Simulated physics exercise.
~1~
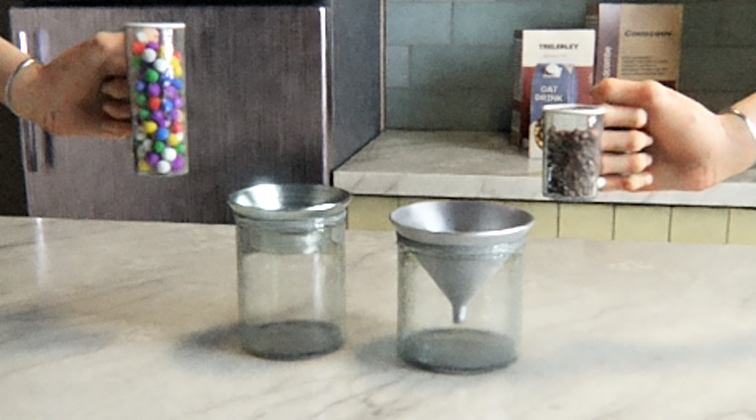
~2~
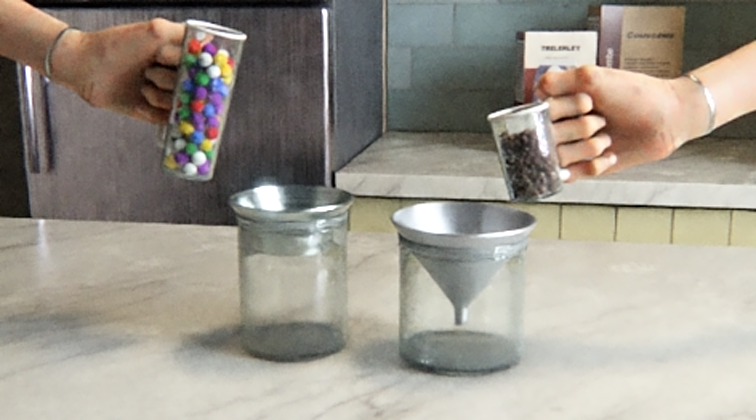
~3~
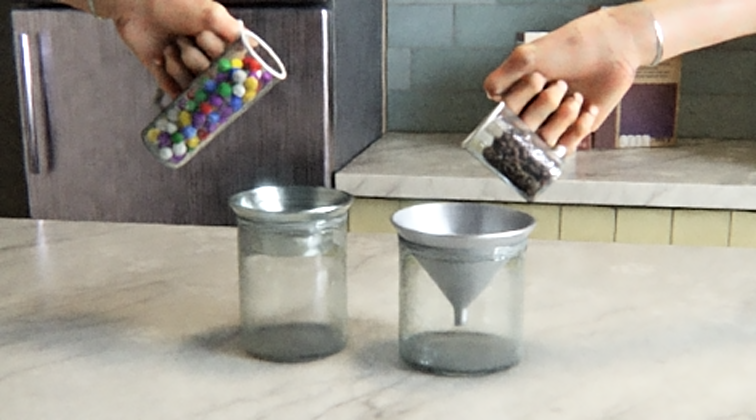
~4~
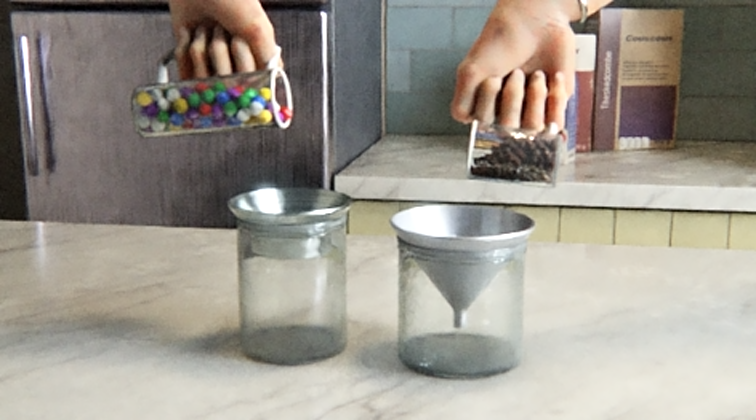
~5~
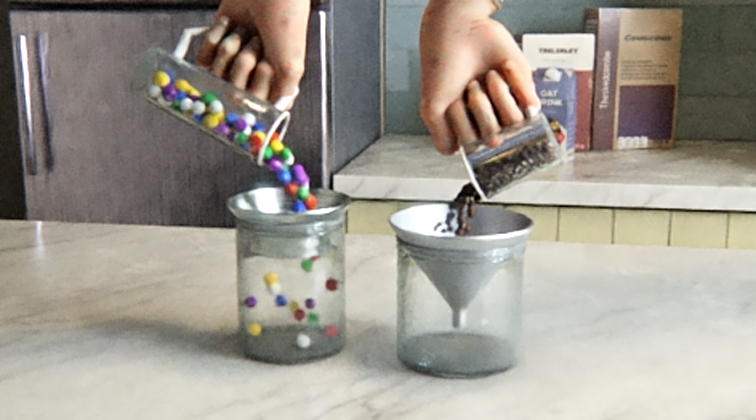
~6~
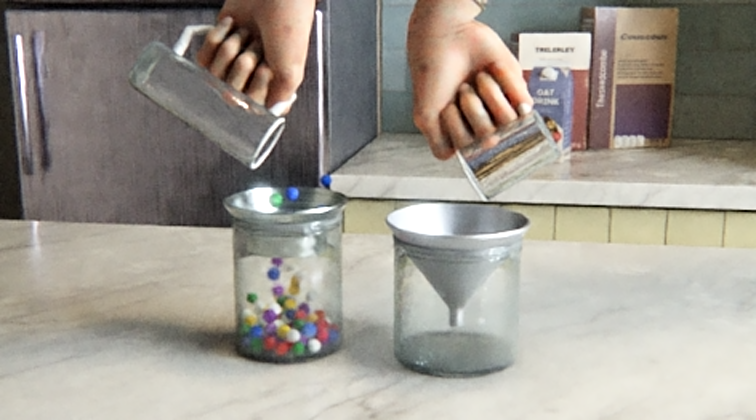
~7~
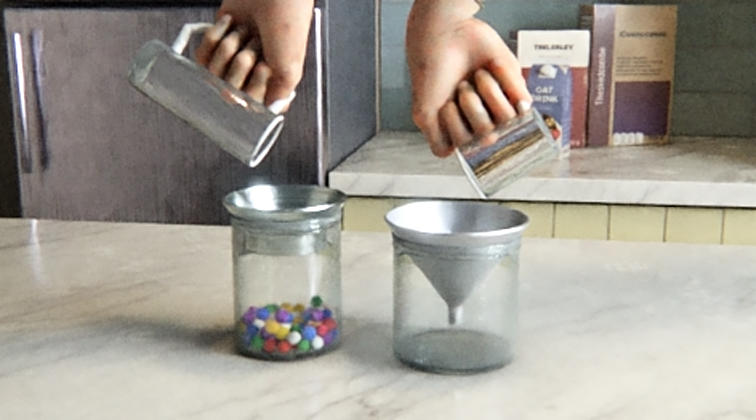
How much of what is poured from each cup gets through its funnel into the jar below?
All the colourful beads pass through the left funnel and settle in its jar. The dark bits stay held up in the right funnel, and the jar under it stays empty.
On a counter, hands pour beads and dark bits into funnels, but only beads drop through.
